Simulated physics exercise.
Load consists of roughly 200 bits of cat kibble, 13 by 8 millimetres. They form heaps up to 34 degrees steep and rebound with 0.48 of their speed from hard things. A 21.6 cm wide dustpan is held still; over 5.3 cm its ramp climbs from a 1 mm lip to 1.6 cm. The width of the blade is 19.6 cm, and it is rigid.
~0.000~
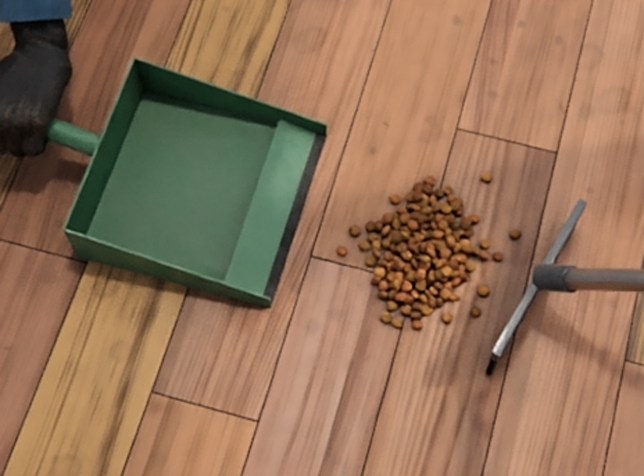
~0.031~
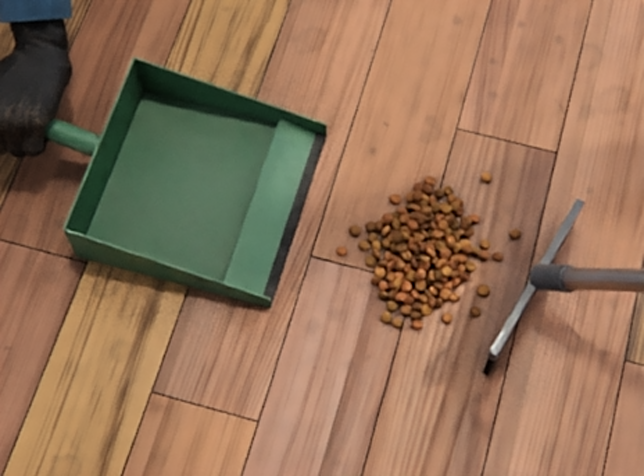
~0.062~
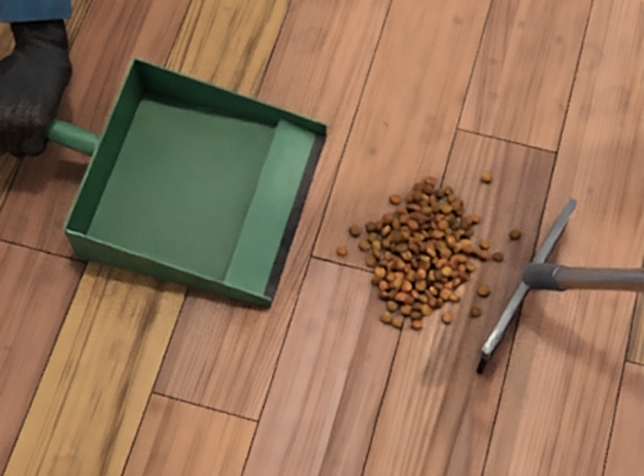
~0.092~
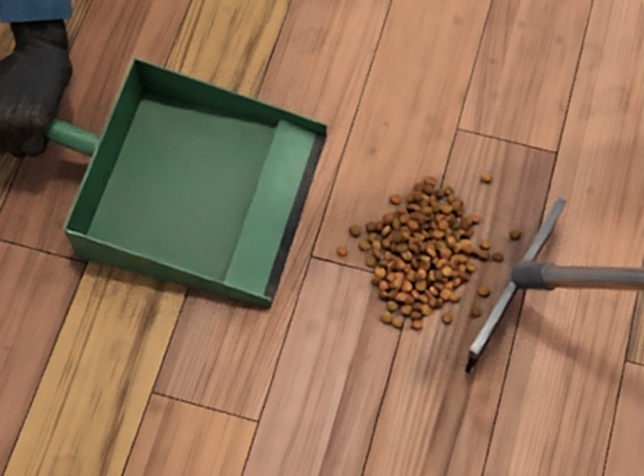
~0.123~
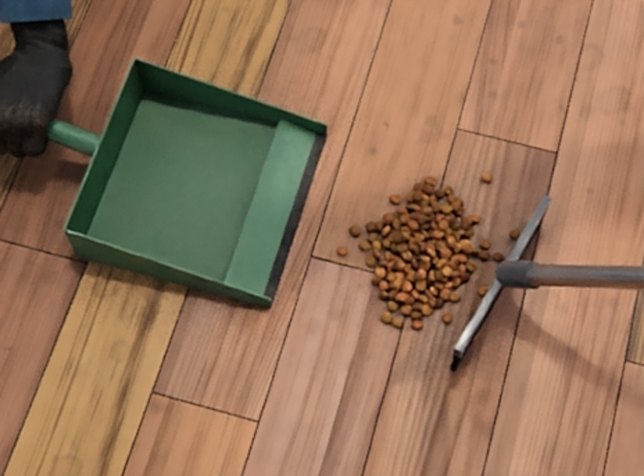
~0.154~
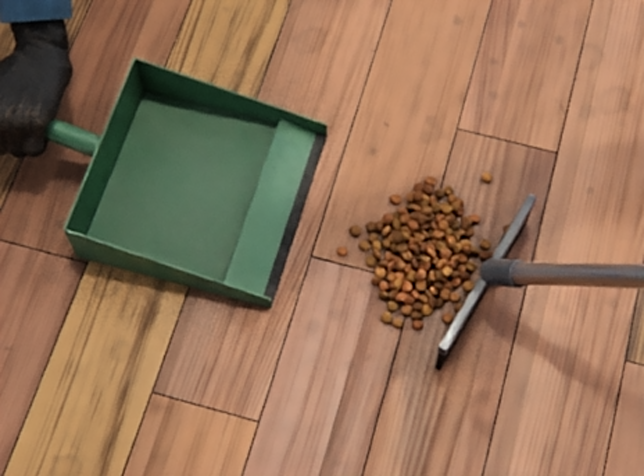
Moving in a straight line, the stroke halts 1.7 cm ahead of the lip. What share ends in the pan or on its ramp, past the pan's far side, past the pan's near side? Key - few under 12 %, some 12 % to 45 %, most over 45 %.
Pan: Few. Far side: Few. Near side: Few.
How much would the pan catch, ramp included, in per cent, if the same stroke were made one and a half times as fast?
I'd guess it lands at about 20 per cent.
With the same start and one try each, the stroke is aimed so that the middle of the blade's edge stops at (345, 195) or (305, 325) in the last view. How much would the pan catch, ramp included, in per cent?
Roughly 25 per cent for the first try and 0 per cent for the second.
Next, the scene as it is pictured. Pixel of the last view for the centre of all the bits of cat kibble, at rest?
Approximately (327, 219) in the last view.
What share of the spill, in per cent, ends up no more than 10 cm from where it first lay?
That share is some 40 percent.
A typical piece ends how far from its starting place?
It comes to some 12 cm.
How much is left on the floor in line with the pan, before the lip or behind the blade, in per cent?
Roughly 90 percent.
Then, at 0.33 s, middle of the blade 12 cm from the lip; 0 % over the lip, far side 0 %, near side 0 %.
Then, at 0.45 s, middle of the blade 6 cm from the lip; 0 % over the lip, far side 0 %, near side 0 %.
After 0.69 s, middle of the blade 4 cm from the lip; 5 % over the lip, far side 0 %, near side 5 %.
At rest (1.1 s), pan 5 %, far side 0 %, near side 5 %, in front of the lip or behind the blade 90 %.
